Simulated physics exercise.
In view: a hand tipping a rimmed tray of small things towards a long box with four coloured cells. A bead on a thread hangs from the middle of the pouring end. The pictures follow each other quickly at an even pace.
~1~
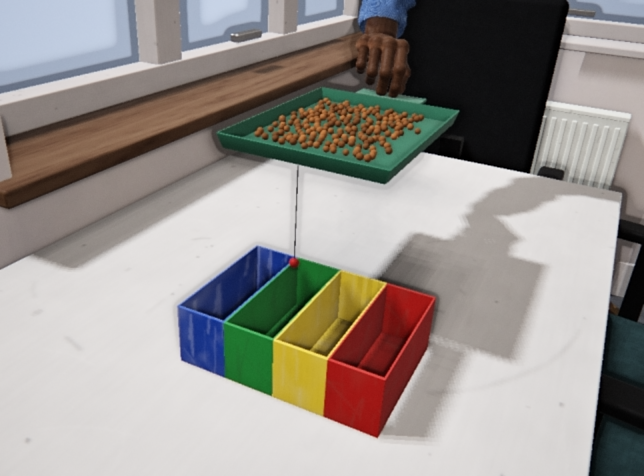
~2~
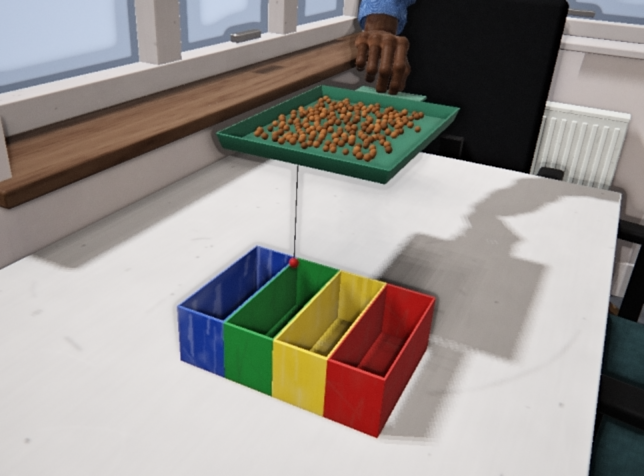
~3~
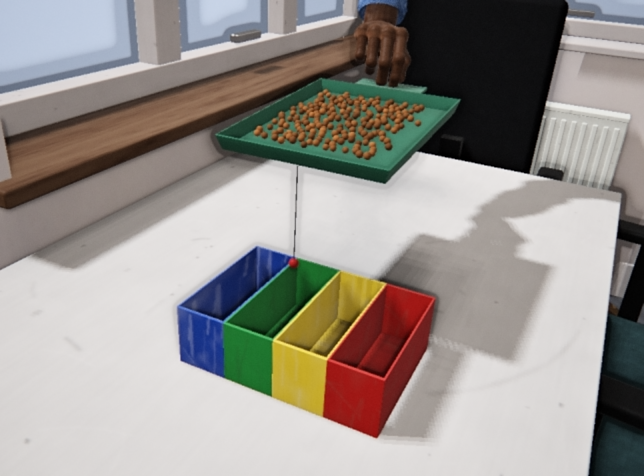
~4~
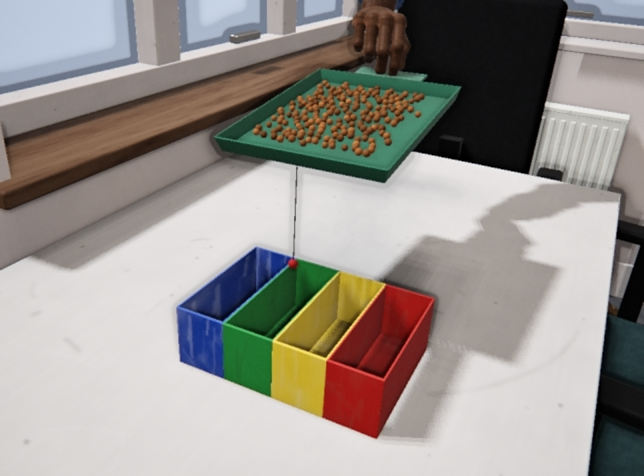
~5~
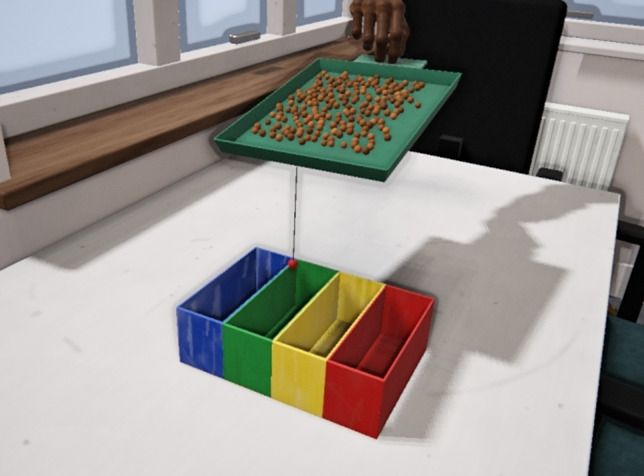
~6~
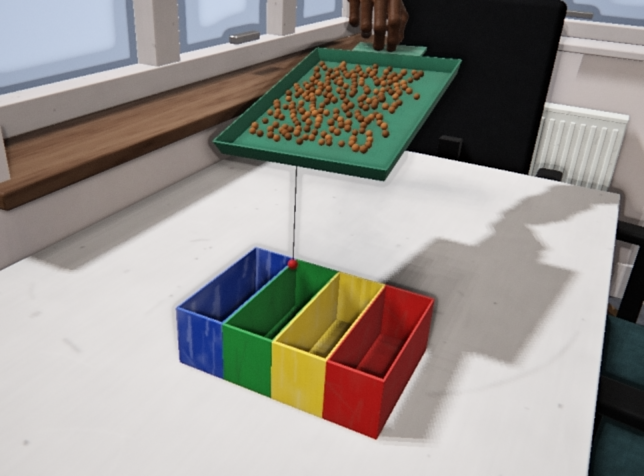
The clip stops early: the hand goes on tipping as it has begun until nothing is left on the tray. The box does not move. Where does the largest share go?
Most goes to the blue cell.
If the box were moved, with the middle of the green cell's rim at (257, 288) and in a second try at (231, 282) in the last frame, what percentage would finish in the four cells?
The first gives 90 %, the second 100 %.
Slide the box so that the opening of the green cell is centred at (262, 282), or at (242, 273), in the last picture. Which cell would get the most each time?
The first try: That blue cell. The second: The green cell.
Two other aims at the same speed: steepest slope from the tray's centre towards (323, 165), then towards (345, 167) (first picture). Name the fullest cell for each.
In turn: That yellow cell; the yellow cell.
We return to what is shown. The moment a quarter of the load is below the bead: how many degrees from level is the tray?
Roughly 90°.
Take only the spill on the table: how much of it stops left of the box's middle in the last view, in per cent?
Roughly 100 in a hundred.
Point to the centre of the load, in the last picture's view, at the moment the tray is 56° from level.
Around (267, 142).
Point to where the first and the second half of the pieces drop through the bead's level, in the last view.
The first part at (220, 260); the rest at (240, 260).
Shortly afterwards, tray tipped steeply; all but a few on the tray; only a few in the blue cell; only a few in the yellow cell; a little falling or outside the box.
Next, tray tipped right over; near a third on the tray; near a quarter in the blue cell; only a few in the green cell; only a few in the yellow cell; near half falling or outside the box.
Some moments later, tray tipped past a quarter turn; near a third in the blue cell; a little in the green cell; only a few in the yellow cell; near half falling or outside the box.
In the end, tray tipped past a quarter turn; near a third in the blue cell; a little in the green cell; only a few in the yellow cell; none at all in the red cell; near half outside the box.
